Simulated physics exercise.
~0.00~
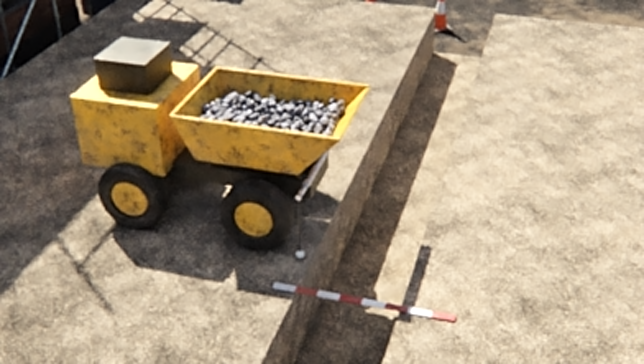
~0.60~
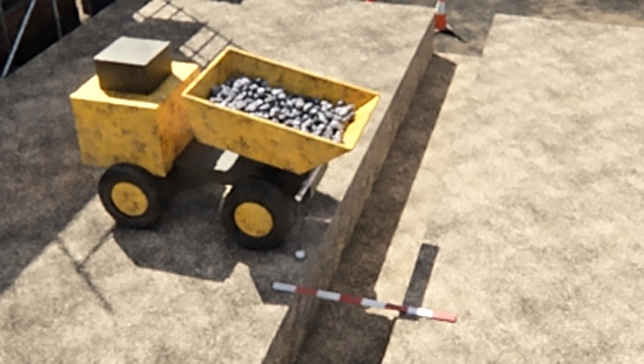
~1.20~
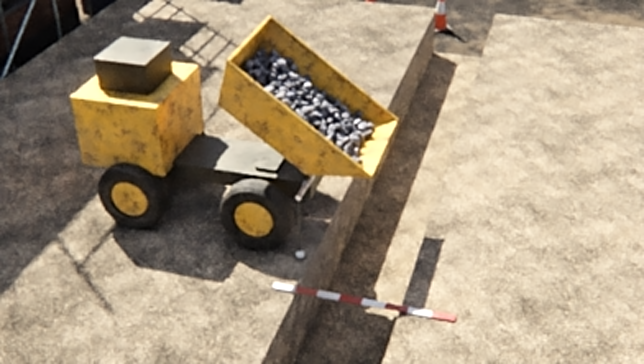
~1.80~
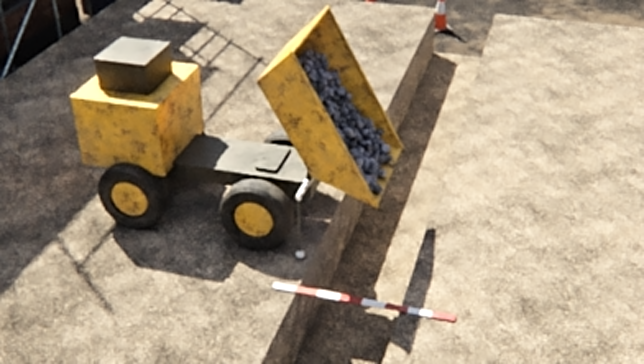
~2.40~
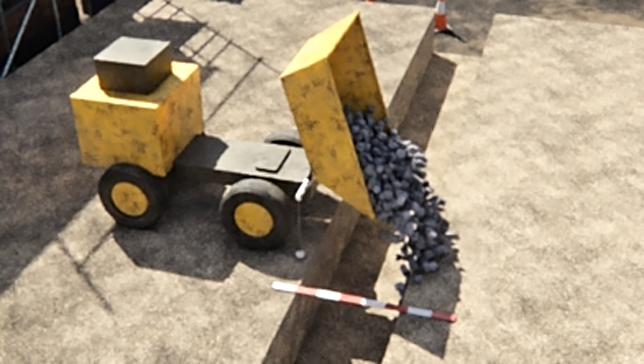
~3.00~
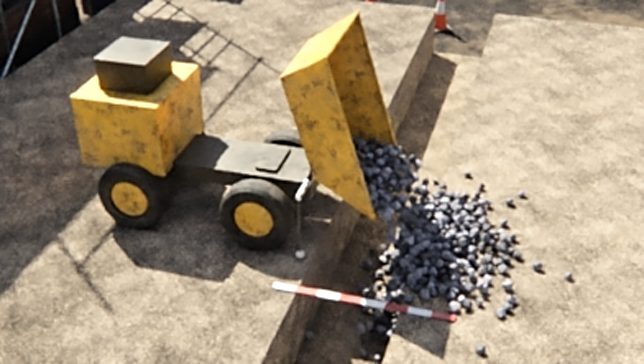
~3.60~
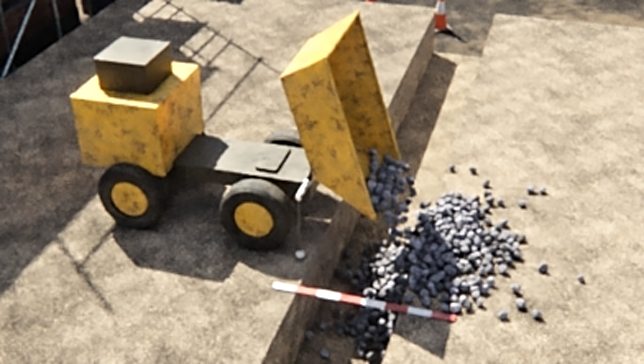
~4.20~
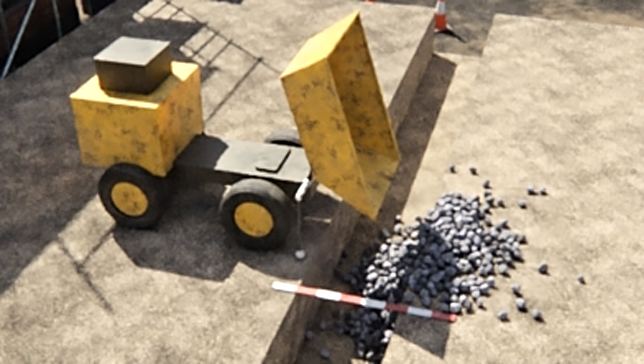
A yellow dumper standing beside a trench tipped its skip steeply to the right until the grey stones slid out, tumbling into the trench and scattering over the ground beyond, and finally the skip stayed raised and empty above the heap.
